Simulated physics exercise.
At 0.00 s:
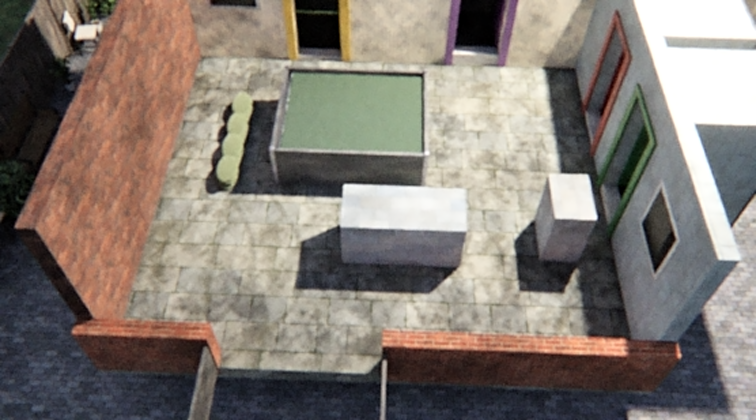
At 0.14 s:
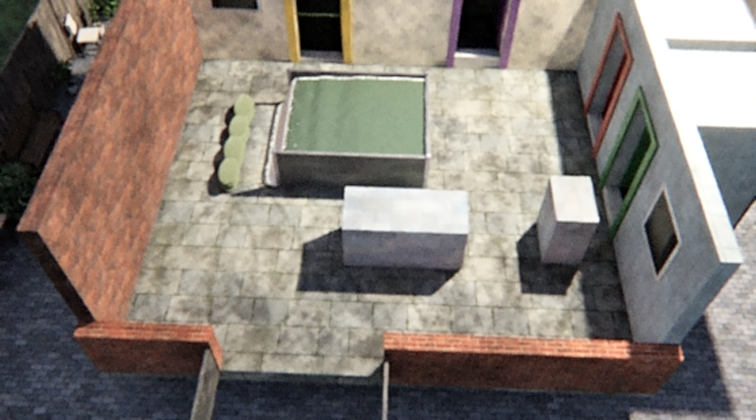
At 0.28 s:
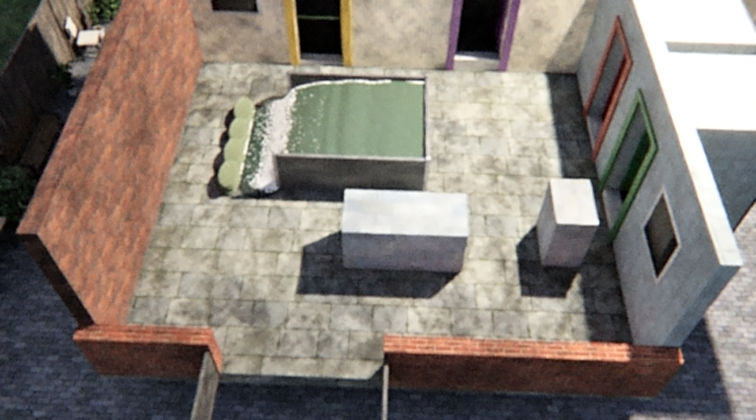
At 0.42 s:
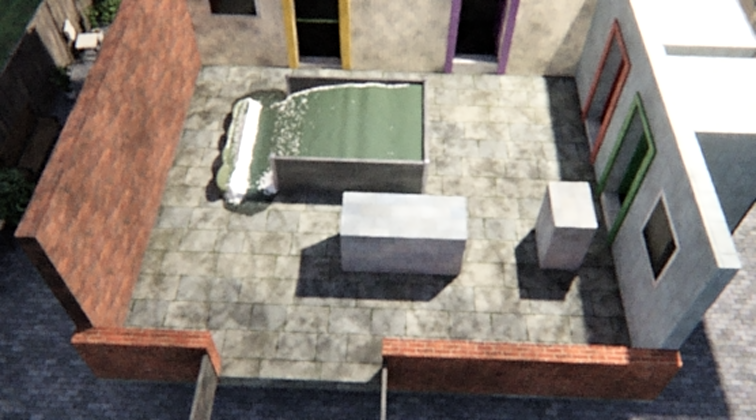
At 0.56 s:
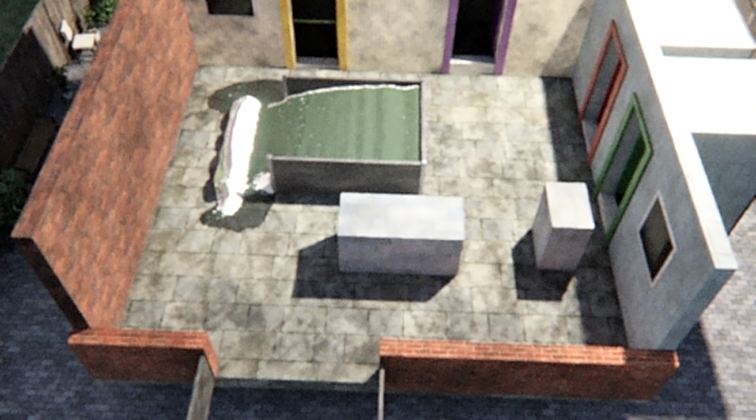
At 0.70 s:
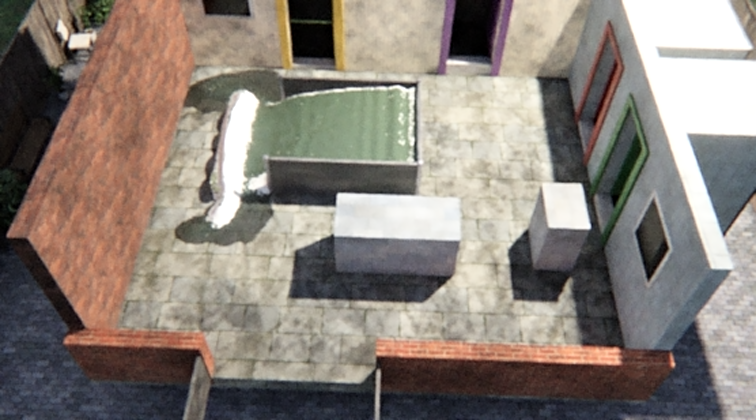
A large open tank of green water stood in a walled yard until its left side gave way, and the water poured out leftward in a foaming surge, swamped the rounded sandbags and spread across the paving.
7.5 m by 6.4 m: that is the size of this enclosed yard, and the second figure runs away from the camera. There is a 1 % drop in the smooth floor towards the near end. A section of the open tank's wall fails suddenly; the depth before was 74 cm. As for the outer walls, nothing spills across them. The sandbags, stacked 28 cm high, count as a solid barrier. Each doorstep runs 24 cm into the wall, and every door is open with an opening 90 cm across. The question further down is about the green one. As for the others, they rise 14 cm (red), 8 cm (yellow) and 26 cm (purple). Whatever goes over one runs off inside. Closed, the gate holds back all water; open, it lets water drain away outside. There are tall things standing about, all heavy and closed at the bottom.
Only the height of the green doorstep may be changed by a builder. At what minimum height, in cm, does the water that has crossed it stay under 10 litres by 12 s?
From about 6.5 cm.
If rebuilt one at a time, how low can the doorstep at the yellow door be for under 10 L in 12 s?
For yellow: Close to 13.0 cm.
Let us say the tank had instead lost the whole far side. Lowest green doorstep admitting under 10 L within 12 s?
A minimum of about 7.5 cm.
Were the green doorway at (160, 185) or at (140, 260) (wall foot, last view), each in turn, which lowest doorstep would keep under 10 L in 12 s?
Minimums: Roughly 16 cm and 14.0 cm.
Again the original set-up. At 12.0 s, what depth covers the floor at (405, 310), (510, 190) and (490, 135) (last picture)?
First 3, then 5, then 1 cm.
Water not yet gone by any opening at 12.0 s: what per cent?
Roughly 72 %.
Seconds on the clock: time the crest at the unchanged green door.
Approximately 10.0 s.
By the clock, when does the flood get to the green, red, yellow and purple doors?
Green at 6.5 s, red at 5.0 s, yellow at 1.6 s and purple at 3.2 s.
After 1.4 s water covers 30 % of the floor, deepest (55 cm) near (239, 156); it has not reached the green door.
After 3.0 s water covers 50 % of the floor, deepest (33 cm) near (133, 358); it has not reached the green door.
After 12.0 s water covers 95 % of the floor, deepest (12 cm) near (485, 360); 9 cm at the green door, 0 litres in over its 16 cm doorstep.
At the green door as built, the water arrived by 6.3 s and peaked near 11 cm at 10.0 s.
Run again over the same 12 s with other heights there, 17 litres in over 5.5 cm, 6 litres over 7.5 cm. The limit of 10 litres is kept from about 6.5 cm up.
